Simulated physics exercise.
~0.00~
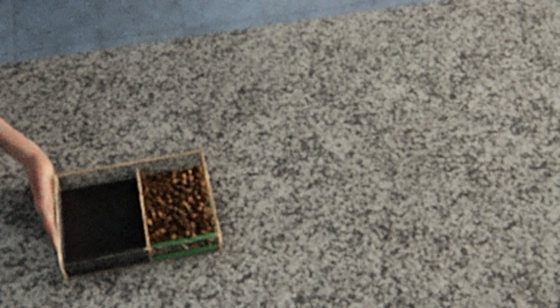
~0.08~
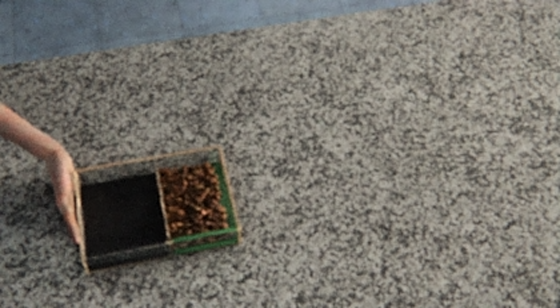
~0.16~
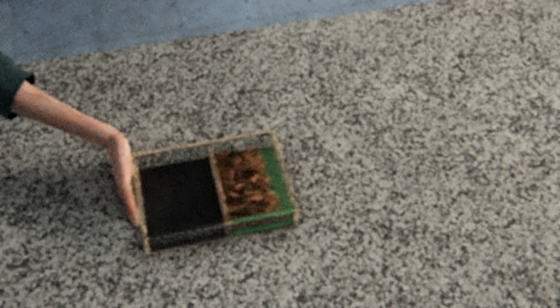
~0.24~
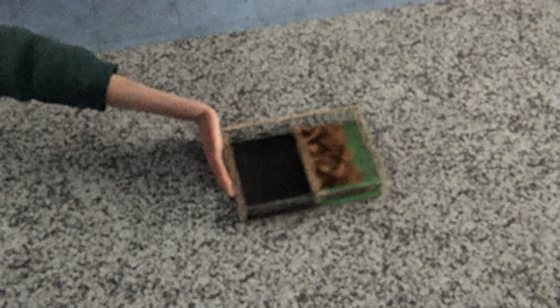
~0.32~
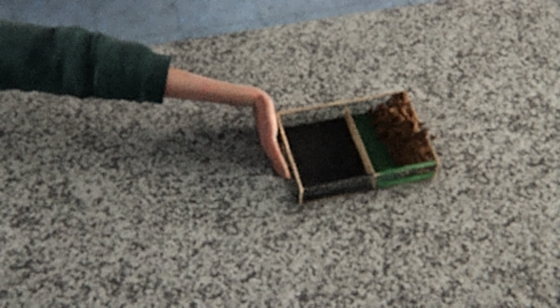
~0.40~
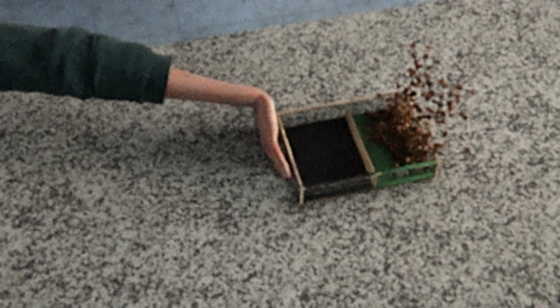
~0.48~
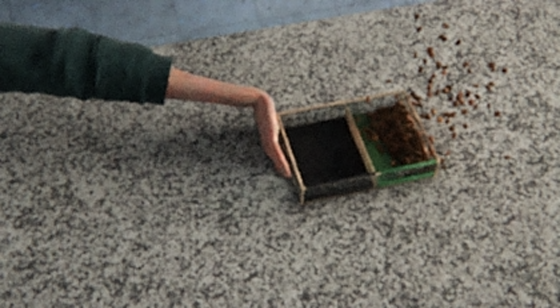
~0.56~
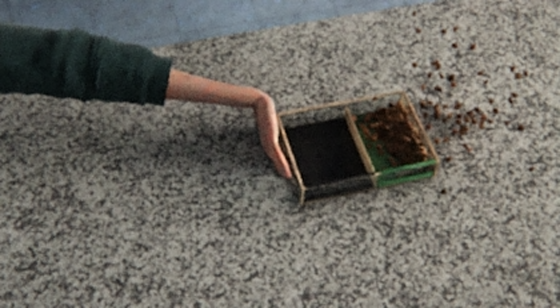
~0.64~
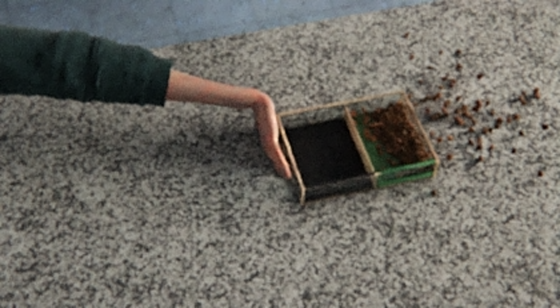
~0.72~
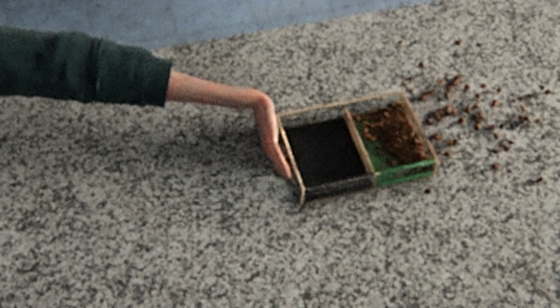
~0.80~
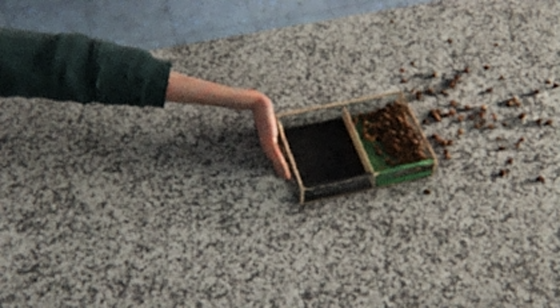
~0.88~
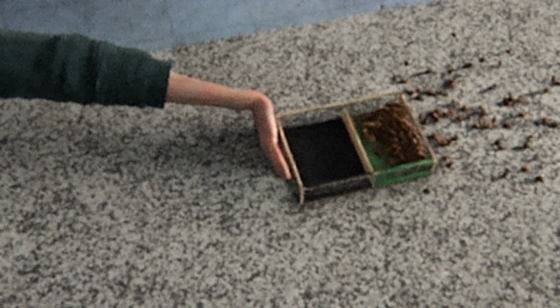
A hand pushed a two-part tray of brown kibble to the right across a speckled carpet, and when it stopped, some bits flew over the far edge and scattered on the floor, while most stayed in the green compartment.
